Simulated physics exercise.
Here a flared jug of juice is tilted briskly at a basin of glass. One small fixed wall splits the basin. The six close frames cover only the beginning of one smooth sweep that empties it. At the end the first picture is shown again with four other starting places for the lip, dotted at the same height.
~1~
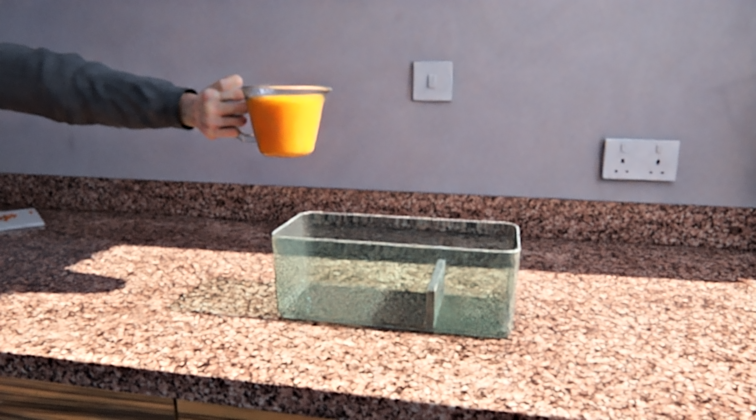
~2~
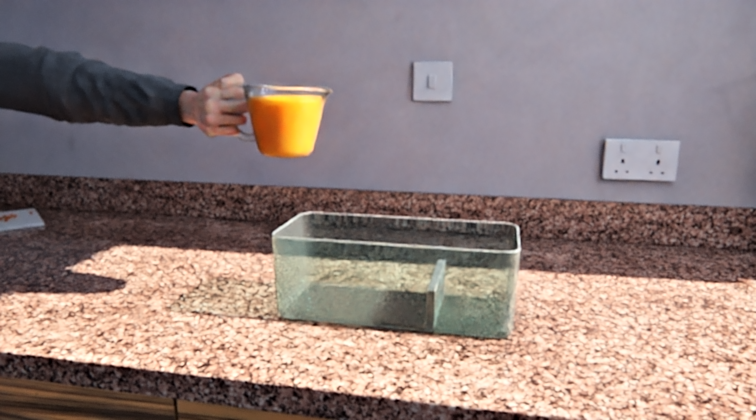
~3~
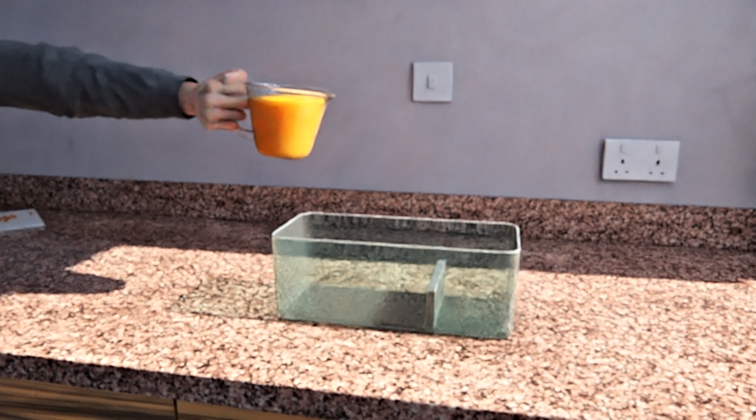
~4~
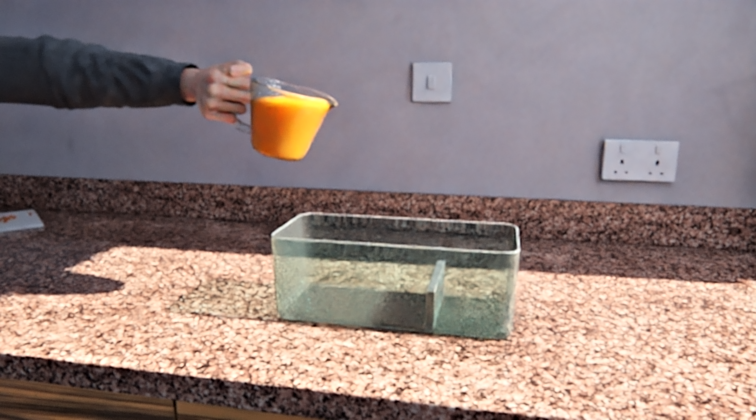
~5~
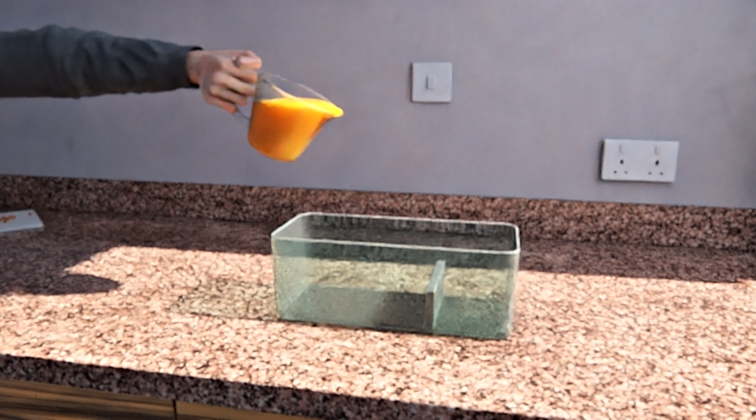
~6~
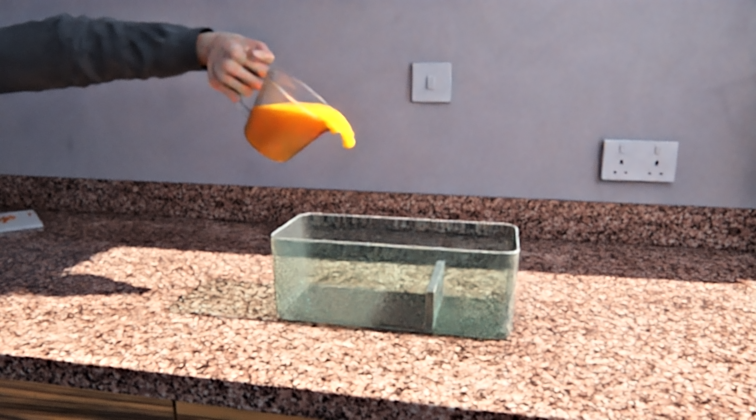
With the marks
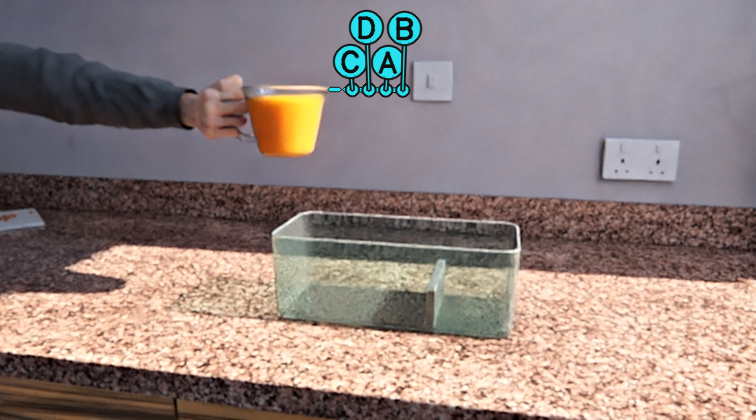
A hand tilts a jug of orange juice above a glass basin, and juice crosses the lip.
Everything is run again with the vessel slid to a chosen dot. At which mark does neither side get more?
It is B.
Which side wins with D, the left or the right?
The left side.
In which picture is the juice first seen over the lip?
Picture 5.
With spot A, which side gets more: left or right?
More ends on the left.
In cyan, A at (385, 90); B at (402, 90); C at (352, 89); D at (369, 89).
With A, about 75 % ends left of the wall and 23 % right of it.
With B, about 46 % ends left of the wall and 52 % right of it.
With C, about 95 % ends left of the wall and 3 % right of it.
With D, about 92 % ends left of the wall and 5 % right of it; 4 % is lost outside.
